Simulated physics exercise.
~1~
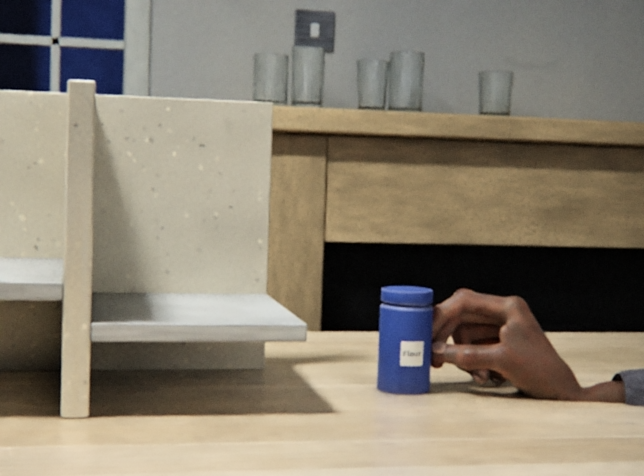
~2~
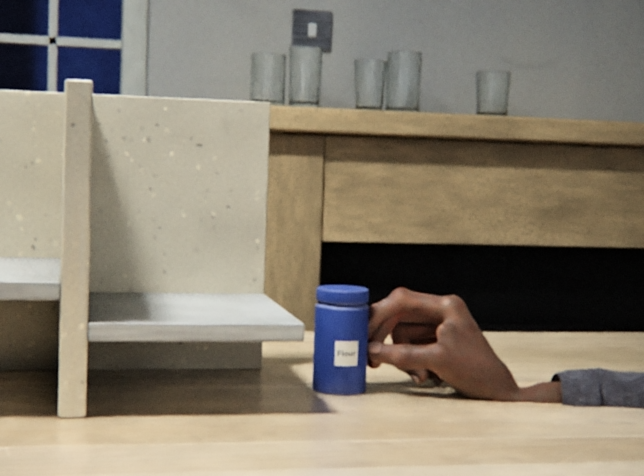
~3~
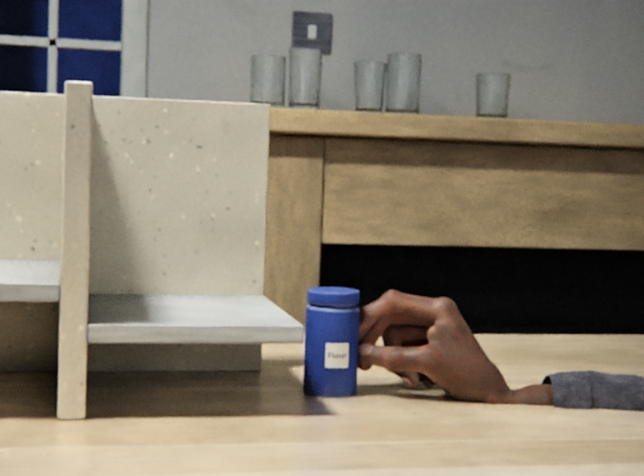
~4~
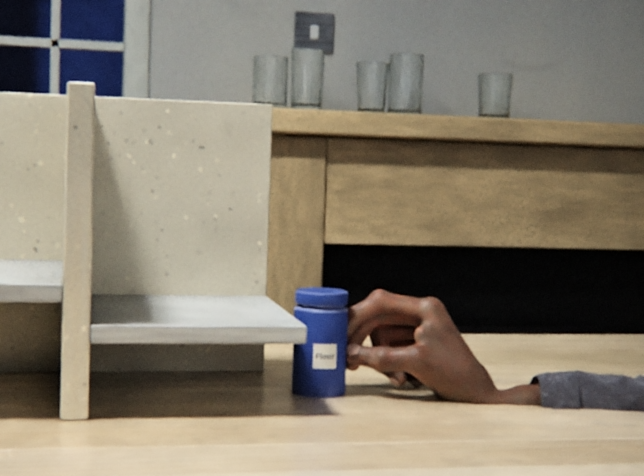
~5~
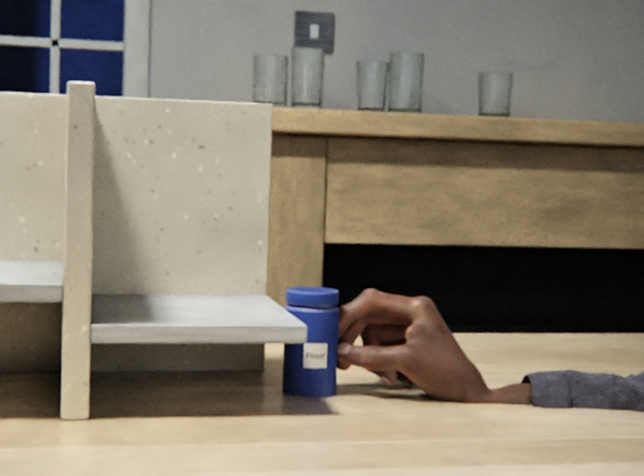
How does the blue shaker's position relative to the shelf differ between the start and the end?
At the start, the blue shaker stands on the table a short distance to the right of the shelf, with a clear gap between them. By the end, it is farther left, right at the shelf's right edge.
